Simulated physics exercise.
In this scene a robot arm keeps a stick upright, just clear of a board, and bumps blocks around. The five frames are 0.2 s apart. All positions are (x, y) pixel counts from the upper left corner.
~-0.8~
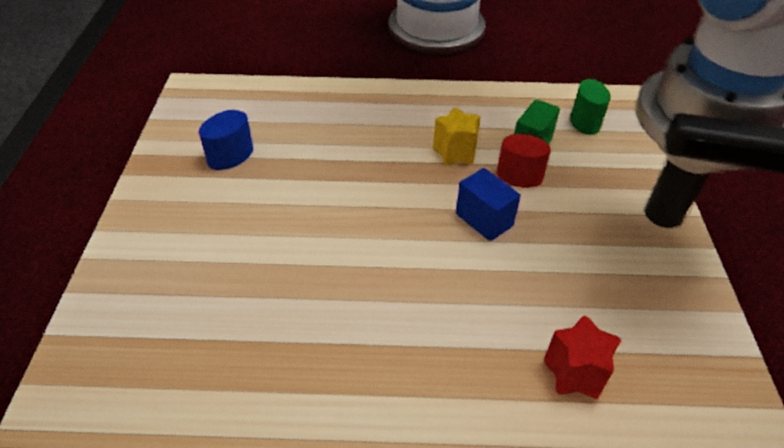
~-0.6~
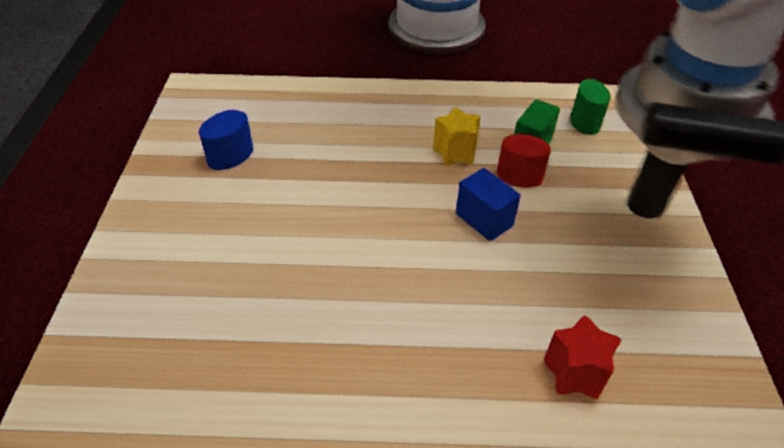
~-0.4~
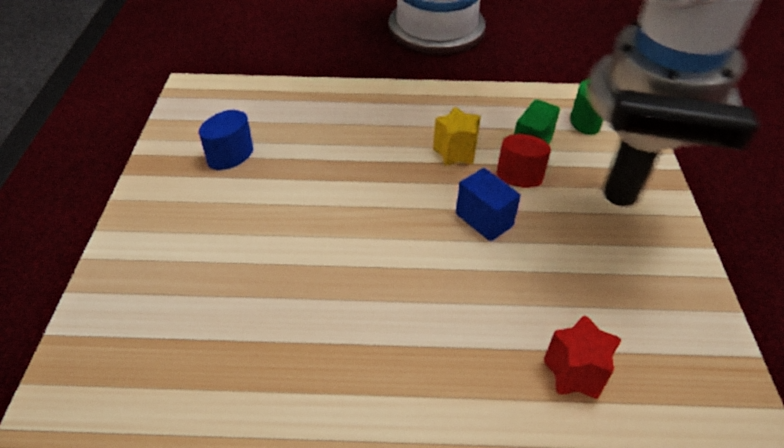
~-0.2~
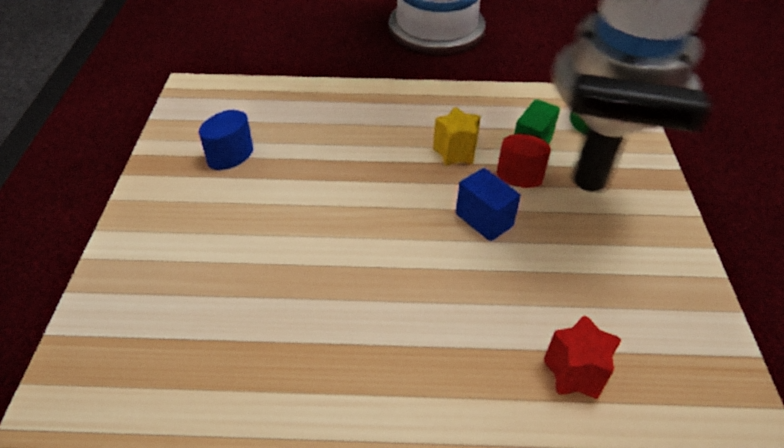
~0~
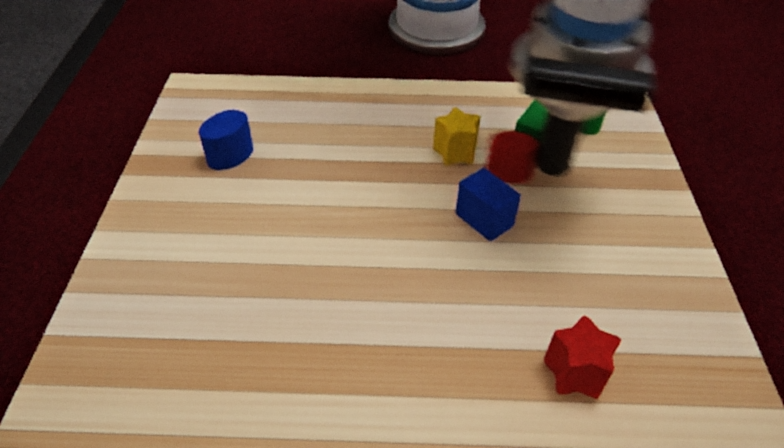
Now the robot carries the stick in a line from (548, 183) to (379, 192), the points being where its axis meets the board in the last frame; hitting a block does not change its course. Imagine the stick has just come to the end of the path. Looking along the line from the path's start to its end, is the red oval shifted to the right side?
The answer is yes.
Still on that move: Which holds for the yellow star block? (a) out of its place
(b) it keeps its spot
I choose a.
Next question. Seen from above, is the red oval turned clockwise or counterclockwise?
The block turns clockwise.
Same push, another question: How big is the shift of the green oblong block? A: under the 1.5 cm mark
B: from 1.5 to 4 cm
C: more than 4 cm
Letter A.
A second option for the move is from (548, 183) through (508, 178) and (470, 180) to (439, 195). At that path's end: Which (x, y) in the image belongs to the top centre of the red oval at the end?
The centre of its top will be at (422, 138).
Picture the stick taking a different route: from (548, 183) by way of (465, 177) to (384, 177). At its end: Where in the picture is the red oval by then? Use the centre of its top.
Pixel (372, 121).
What follows on the original path. One third of the way, stick (495, 167); yellow star block (439, 116), turned 50° clockwise; red oval (463, 137), turned 20° clockwise.
Two thirds of the way, stick (437, 170); yellow star block (426, 107), turned 90° clockwise; blue oblong block (487, 189); red oval (421, 132), turned 70° clockwise.
At the end, stick (379, 173); yellow star block (426, 107), turned 90° clockwise; blue oblong block (487, 189); red oval (412, 132), turned 100° clockwise; green oblong block unmoved.
